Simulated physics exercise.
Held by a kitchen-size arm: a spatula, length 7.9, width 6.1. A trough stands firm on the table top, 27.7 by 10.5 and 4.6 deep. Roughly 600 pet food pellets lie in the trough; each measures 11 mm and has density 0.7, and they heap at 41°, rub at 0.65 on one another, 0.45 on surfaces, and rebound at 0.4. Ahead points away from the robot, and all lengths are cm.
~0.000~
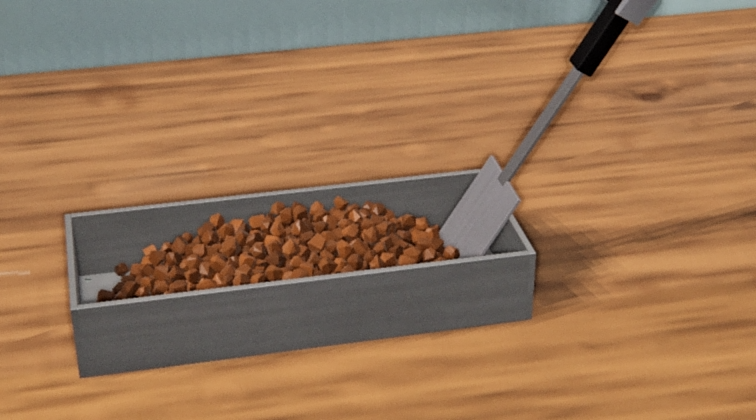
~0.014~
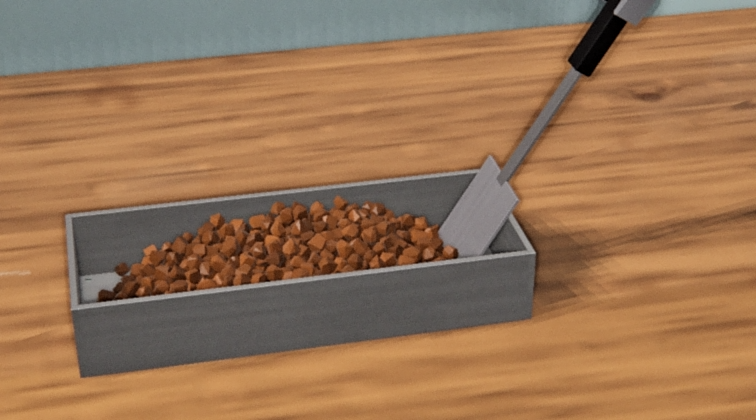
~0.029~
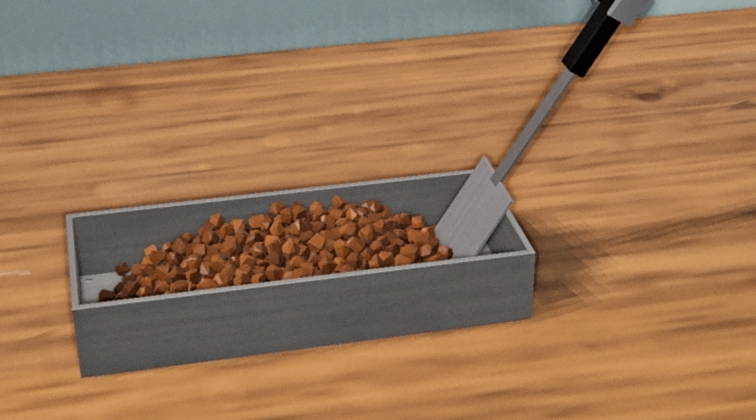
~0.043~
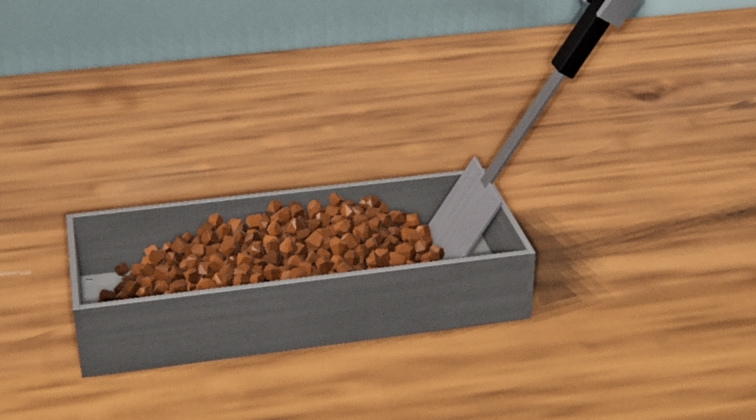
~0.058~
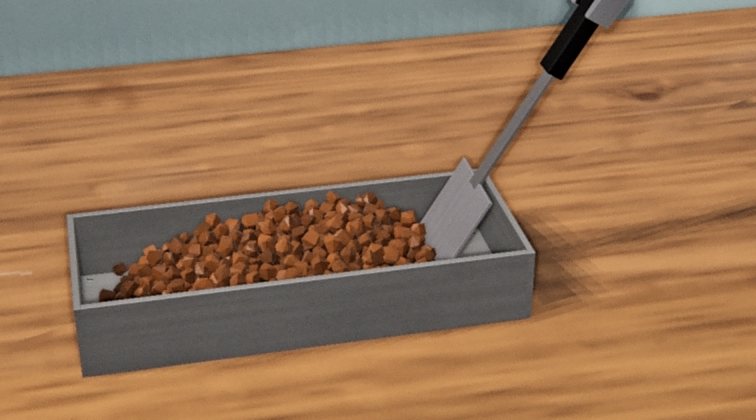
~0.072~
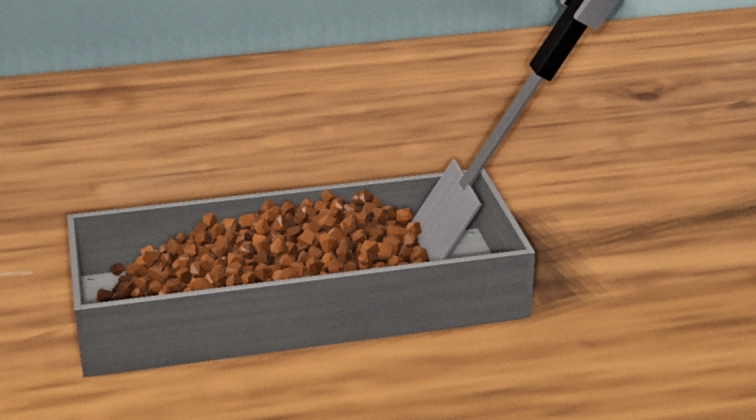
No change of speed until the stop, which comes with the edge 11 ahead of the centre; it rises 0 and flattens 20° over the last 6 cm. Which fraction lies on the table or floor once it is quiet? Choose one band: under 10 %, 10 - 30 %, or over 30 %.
Between 10 and 30 %.
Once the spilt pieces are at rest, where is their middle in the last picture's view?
Around pixel (101, 294).
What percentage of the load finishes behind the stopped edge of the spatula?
About 70 percent.
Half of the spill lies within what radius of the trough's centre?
Estimate: Near 16 cm.
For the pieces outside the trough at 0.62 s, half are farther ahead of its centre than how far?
Around 12 centimetres ahead.
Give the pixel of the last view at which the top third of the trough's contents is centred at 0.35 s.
The middle lies somewhere about (201, 220).
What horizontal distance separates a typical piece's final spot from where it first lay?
About 7 cm.
After 0.21 s, sloping 58°, highest piece 8 above the table; 595 in the trough, 1 on the blade or in flight.
After 0.35 s, sloping 53°, highest piece 10 above the table; 573 in the trough, 8 on the table or floor, 15 on the blade or in flight.
After 0.62 s, sloping 38°, highest piece 7 above the table; 507 in the trough, 83 on the table or floor, 6 on the blade or in flight.
After 1.67 s, sloping 38°, highest piece 7 above the table; 502 in the trough, 93 on the table or floor, 1 on the blade or in flight.
At rest, 502 in the trough, 93 on the table or floor, 1 on the blade or in flight. That is 16 % on the table or floor.
